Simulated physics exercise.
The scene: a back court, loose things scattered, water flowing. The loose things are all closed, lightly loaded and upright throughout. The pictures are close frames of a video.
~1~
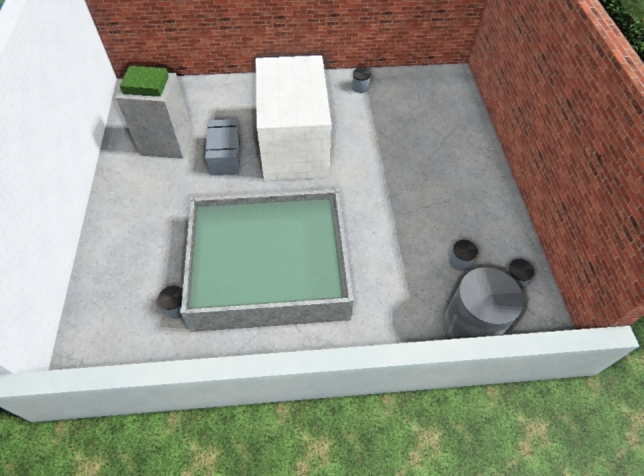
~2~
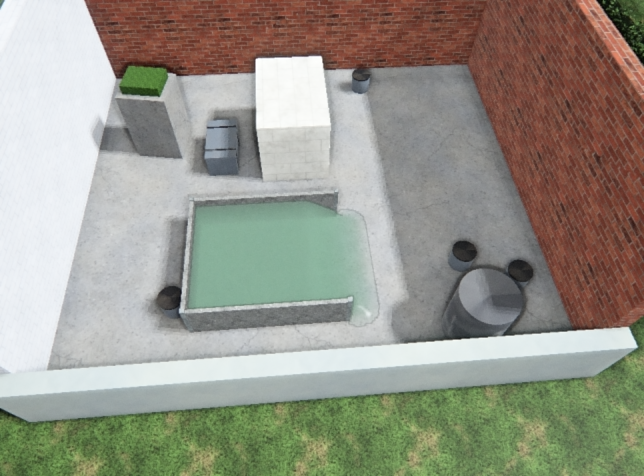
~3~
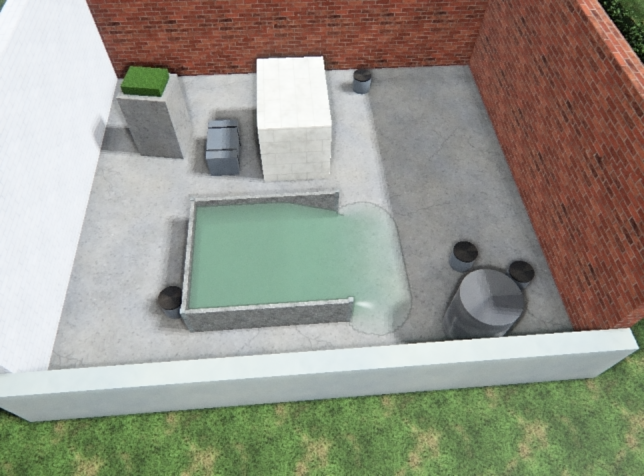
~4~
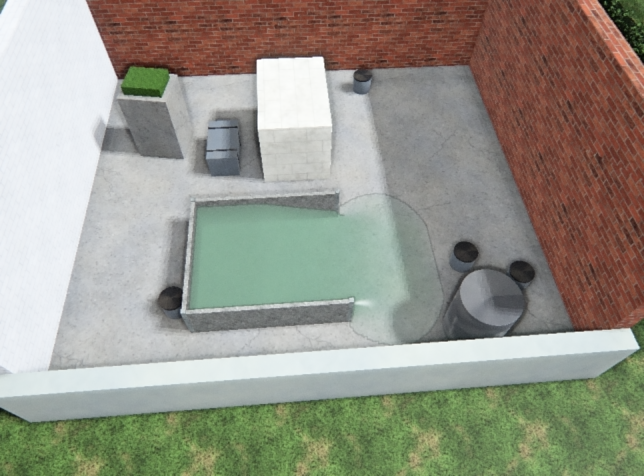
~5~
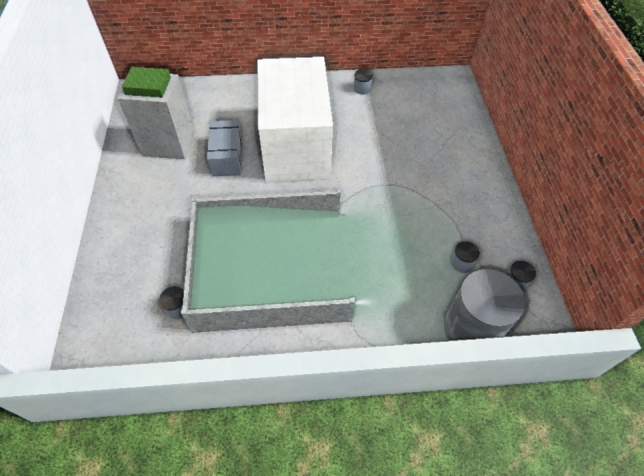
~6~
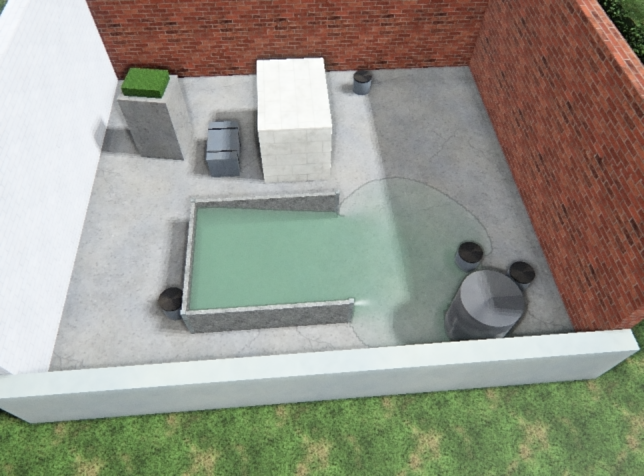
Greenish water poured out through the open right side of a low stone tank in a walled court, then spread thinly across the paving, reaching the dark pots and the large round container.
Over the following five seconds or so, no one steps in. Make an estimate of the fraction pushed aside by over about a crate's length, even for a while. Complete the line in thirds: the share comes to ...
The share comes to between one and two thirds.
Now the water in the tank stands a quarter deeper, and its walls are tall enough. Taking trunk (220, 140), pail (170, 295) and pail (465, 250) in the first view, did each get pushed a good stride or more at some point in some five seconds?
As asked: Fell short, fell short, went the distance.
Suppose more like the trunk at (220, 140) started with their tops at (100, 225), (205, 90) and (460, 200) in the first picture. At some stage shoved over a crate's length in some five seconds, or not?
The answers, in order, are remains nearby, remains nearby and displaced a stride.
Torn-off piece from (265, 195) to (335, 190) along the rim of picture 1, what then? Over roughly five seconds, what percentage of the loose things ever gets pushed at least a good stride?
Roughly 0 %.
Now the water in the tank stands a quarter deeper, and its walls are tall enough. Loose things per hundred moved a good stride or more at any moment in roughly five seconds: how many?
Near 60 % of the lot.
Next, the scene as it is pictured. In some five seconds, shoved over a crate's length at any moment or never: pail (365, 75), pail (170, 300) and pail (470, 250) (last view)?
Working through them in turn, I get never that far off, never that far off, then shoved clear.
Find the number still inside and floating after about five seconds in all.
That would be 0.
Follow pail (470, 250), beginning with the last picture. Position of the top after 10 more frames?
It should be near (525, 222).
A moment on, 0 of 5 are well off their spots; 0 afloat.
Next, 1 of 5 are well off their spots; 2 afloat.
Later, 1 of 5 are well off their spots; 2 afloat.
In the end, 1 of 5 are well off their spots, and 2 have been at some point; 0 afloat.
